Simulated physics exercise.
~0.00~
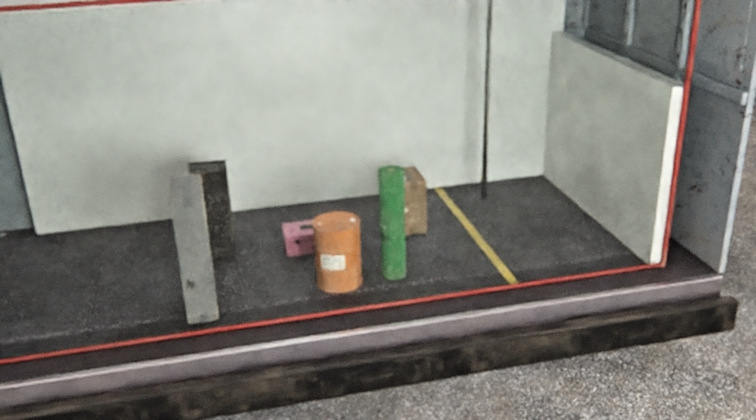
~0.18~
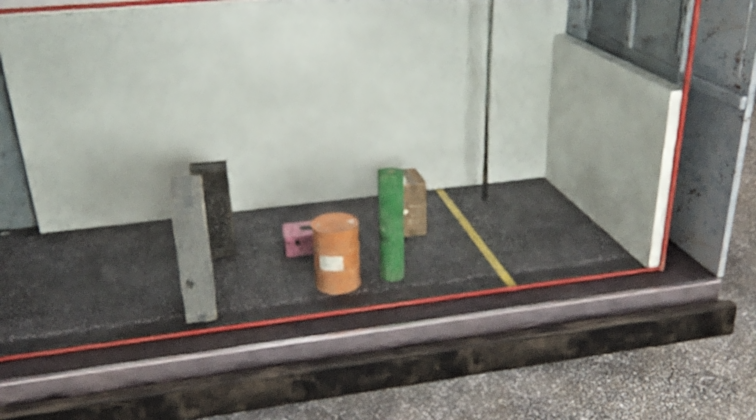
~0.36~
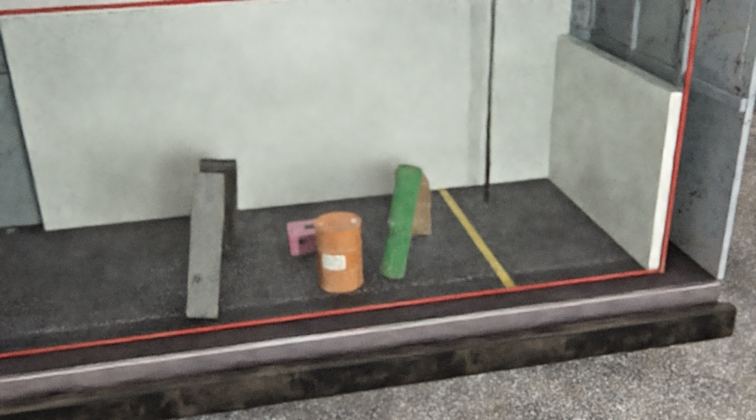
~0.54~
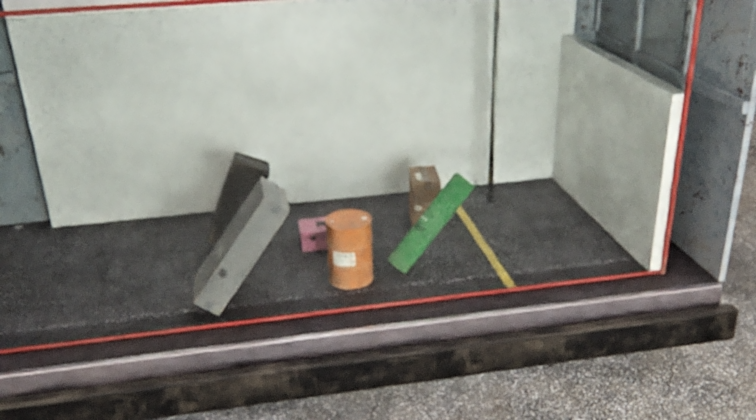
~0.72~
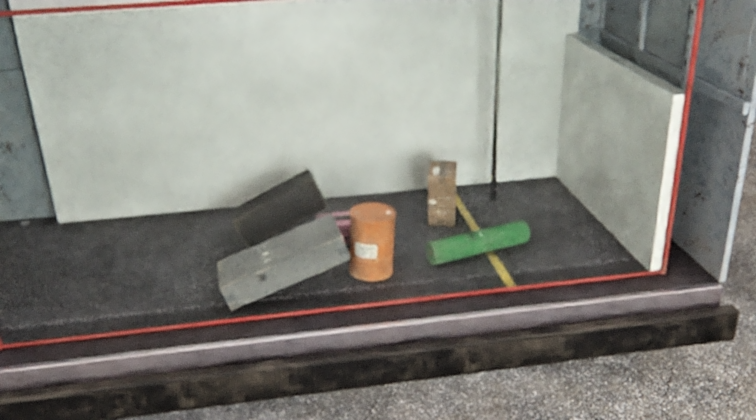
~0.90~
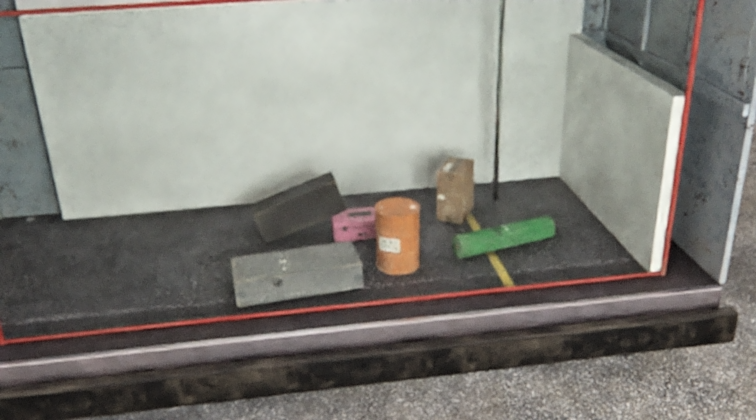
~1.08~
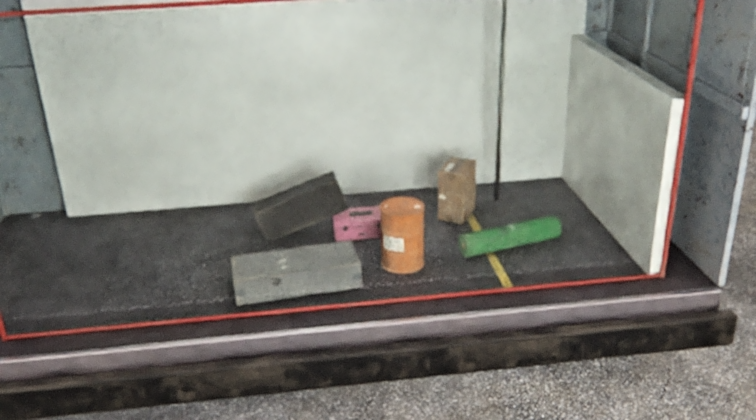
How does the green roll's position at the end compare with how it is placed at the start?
At the start the green roll stands upright, but by the end it is lying on its side.
